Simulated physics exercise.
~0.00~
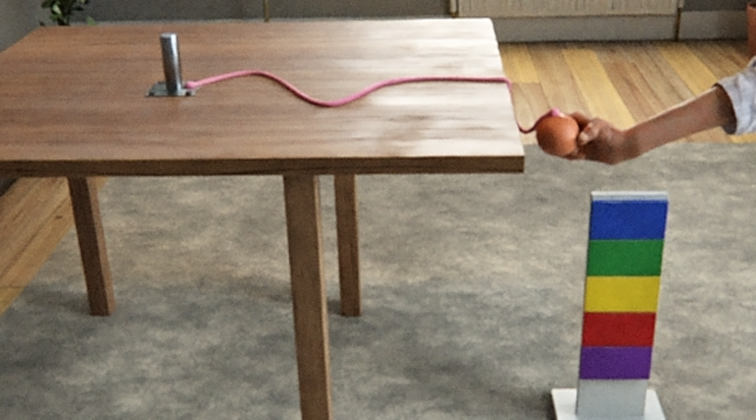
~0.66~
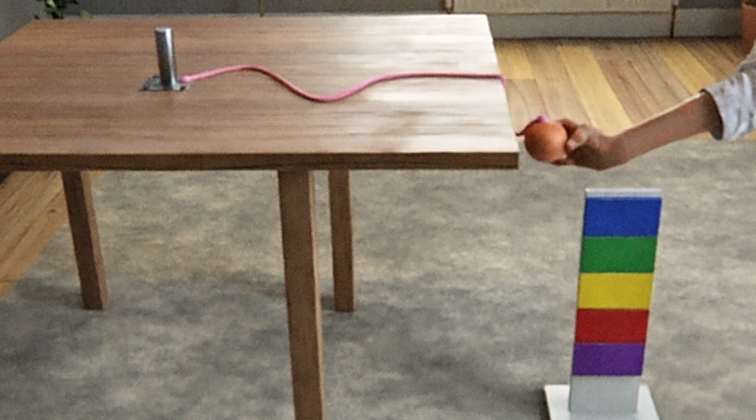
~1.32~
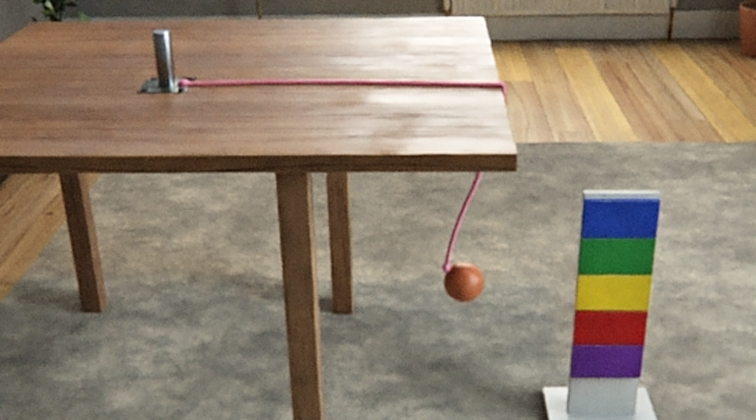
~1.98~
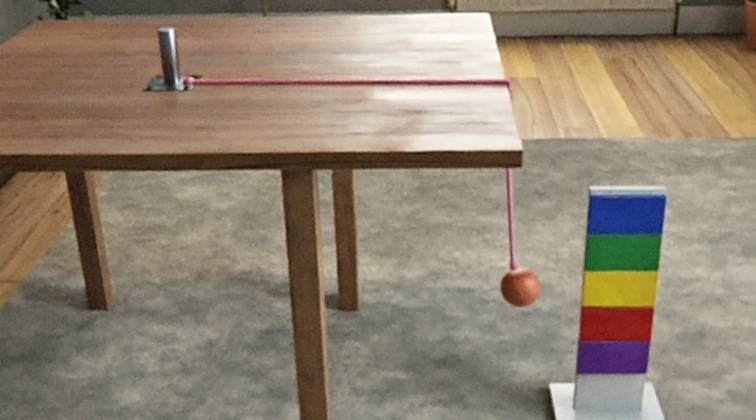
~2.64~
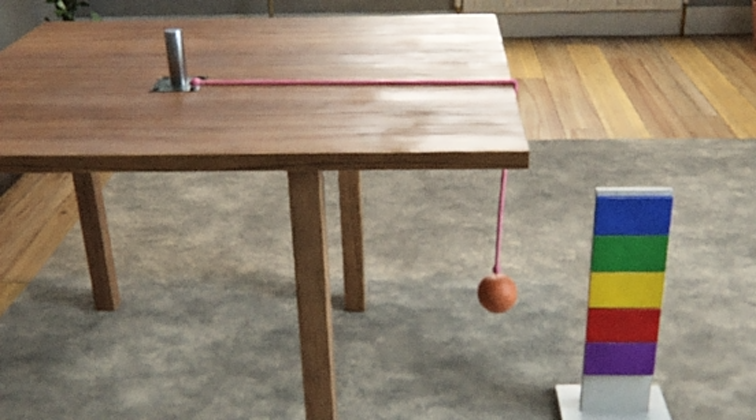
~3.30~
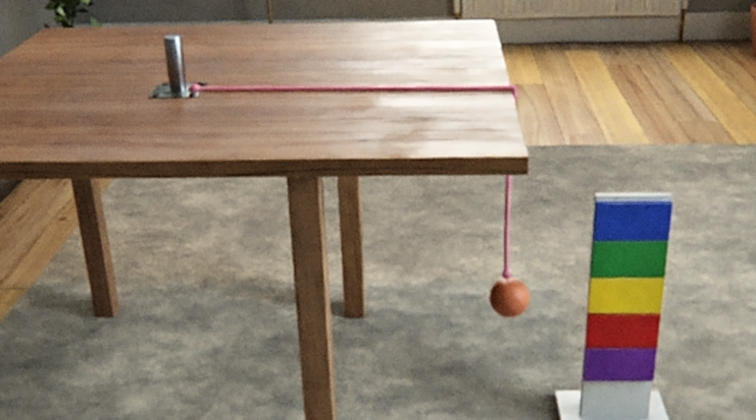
Beside a wooden table, a hand releases an orange ball, which swings and hangs level with yellow.
